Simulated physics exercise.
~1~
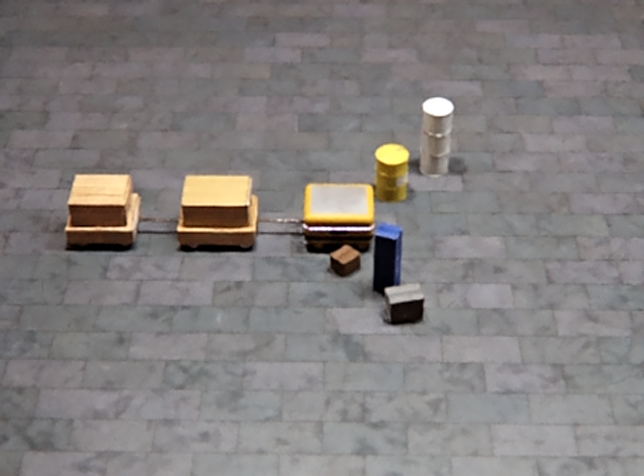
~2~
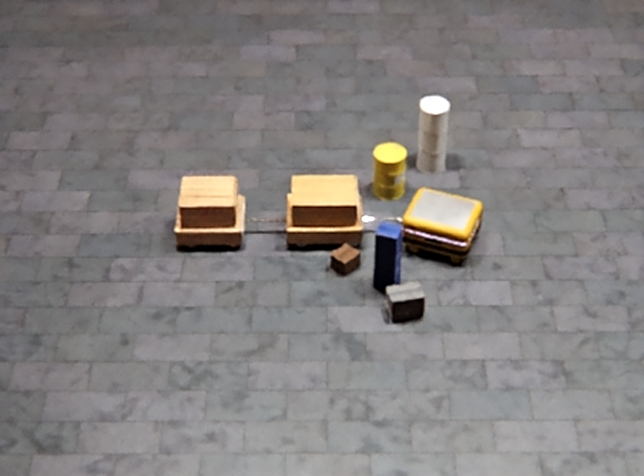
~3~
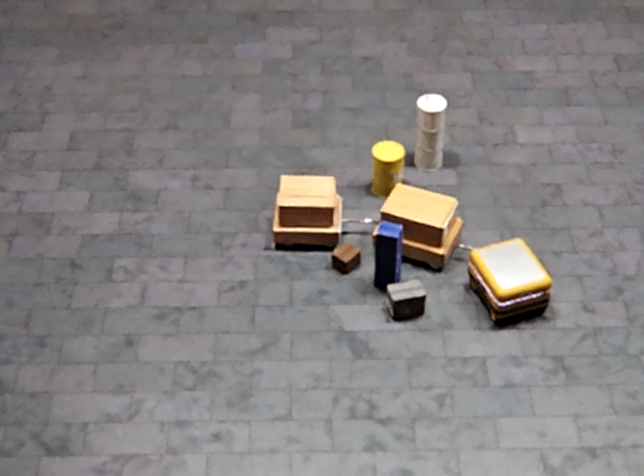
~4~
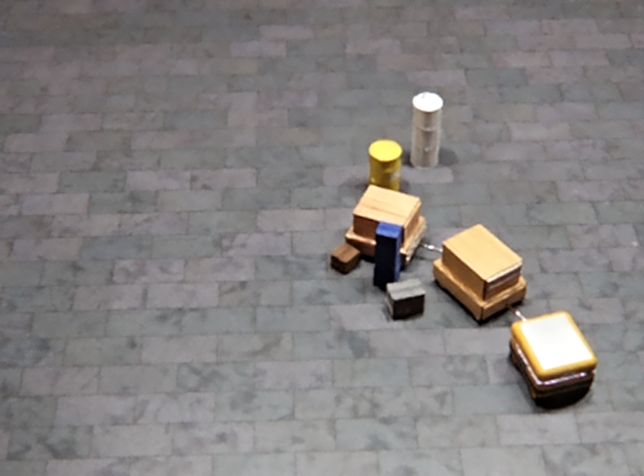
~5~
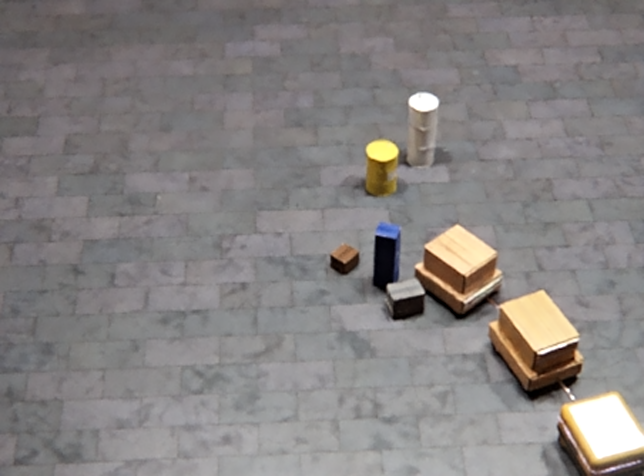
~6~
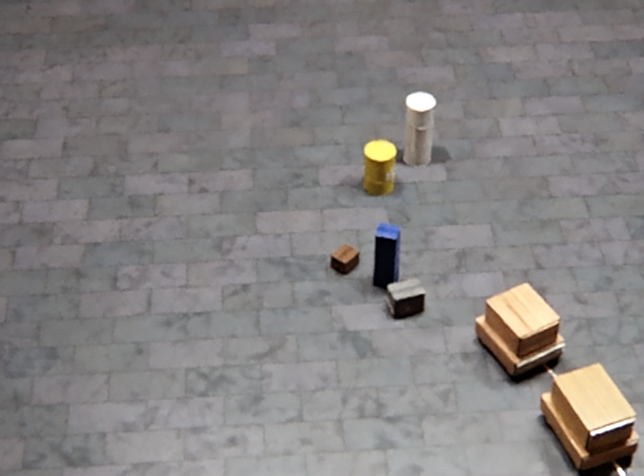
At first, a small yellow tug with a pale top heads right across a grey paved floor, pulling two wooden carts in a line. It passes between a yellow drum and a white drum behind and a blue box, a brown box and a grey box in front. Beyond the blue box, the tug curves toward the lower right, and the first cart swings round after it. The second cart follows, passing close behind the blue box without moving it. The tug then leaves view at the lower right, with both carts still trailing and all five objects standing in place.
